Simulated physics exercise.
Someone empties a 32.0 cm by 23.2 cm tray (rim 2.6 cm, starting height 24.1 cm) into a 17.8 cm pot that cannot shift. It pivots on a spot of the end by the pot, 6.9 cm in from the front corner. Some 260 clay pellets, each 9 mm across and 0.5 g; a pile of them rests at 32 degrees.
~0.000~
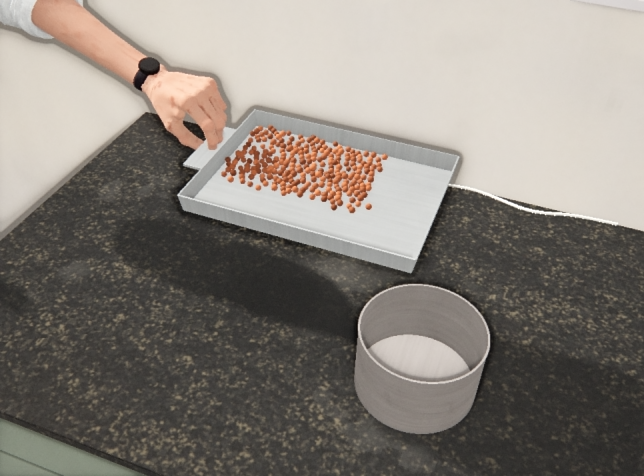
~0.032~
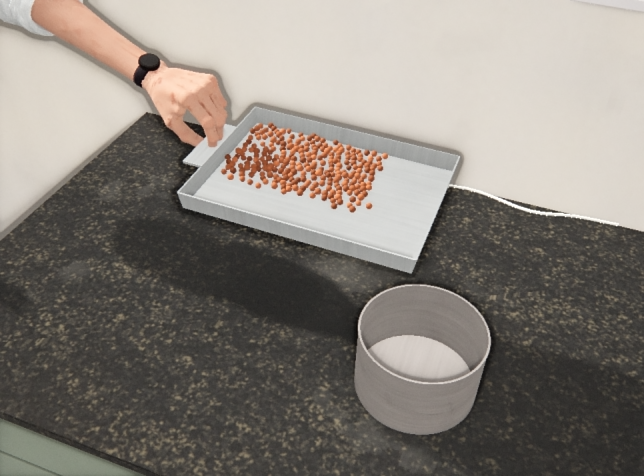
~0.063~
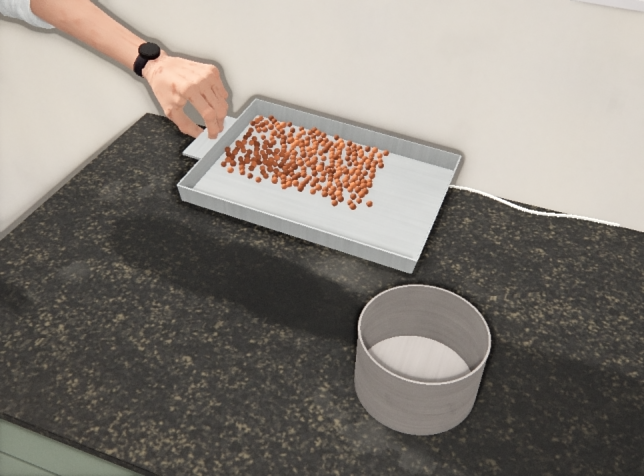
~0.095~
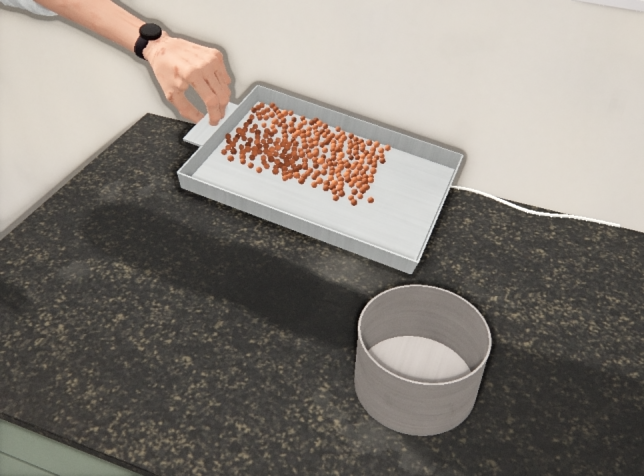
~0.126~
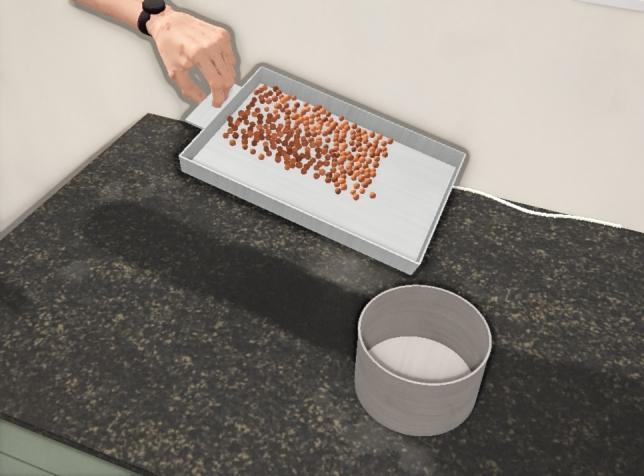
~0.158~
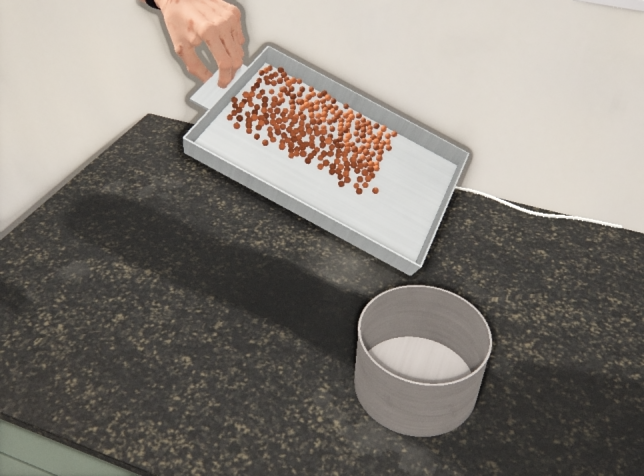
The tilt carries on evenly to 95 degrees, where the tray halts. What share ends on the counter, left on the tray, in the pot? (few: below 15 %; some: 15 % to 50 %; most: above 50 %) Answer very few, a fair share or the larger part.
Counter the larger part, tray very few, pot a fair share.
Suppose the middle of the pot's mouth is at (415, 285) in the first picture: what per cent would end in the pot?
About 5 per cent.
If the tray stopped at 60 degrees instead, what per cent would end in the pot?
It would be near 10 per cent.
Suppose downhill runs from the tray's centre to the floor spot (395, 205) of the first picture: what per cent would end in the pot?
About 5 per cent.
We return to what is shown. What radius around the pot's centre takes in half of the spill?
About 22 cm.
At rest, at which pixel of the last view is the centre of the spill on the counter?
At about (561, 408).
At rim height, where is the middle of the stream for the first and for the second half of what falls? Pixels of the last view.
First near (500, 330), later near (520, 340).
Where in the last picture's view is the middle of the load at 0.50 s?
Around (455, 178).
After 0.36 s, tilt 58 degrees; the tray holds 100 %, the pot 0 %.
Then, at 0.50 s, tilt 85 degrees; the tray holds 100 %, the pot 0 %.
After 0.76 s, tilt 95 degrees; the tray holds 5 %, the pot 25 %.
In the end, at 1.6 s, counter 70 %, tray 0 %, pot 30 %.
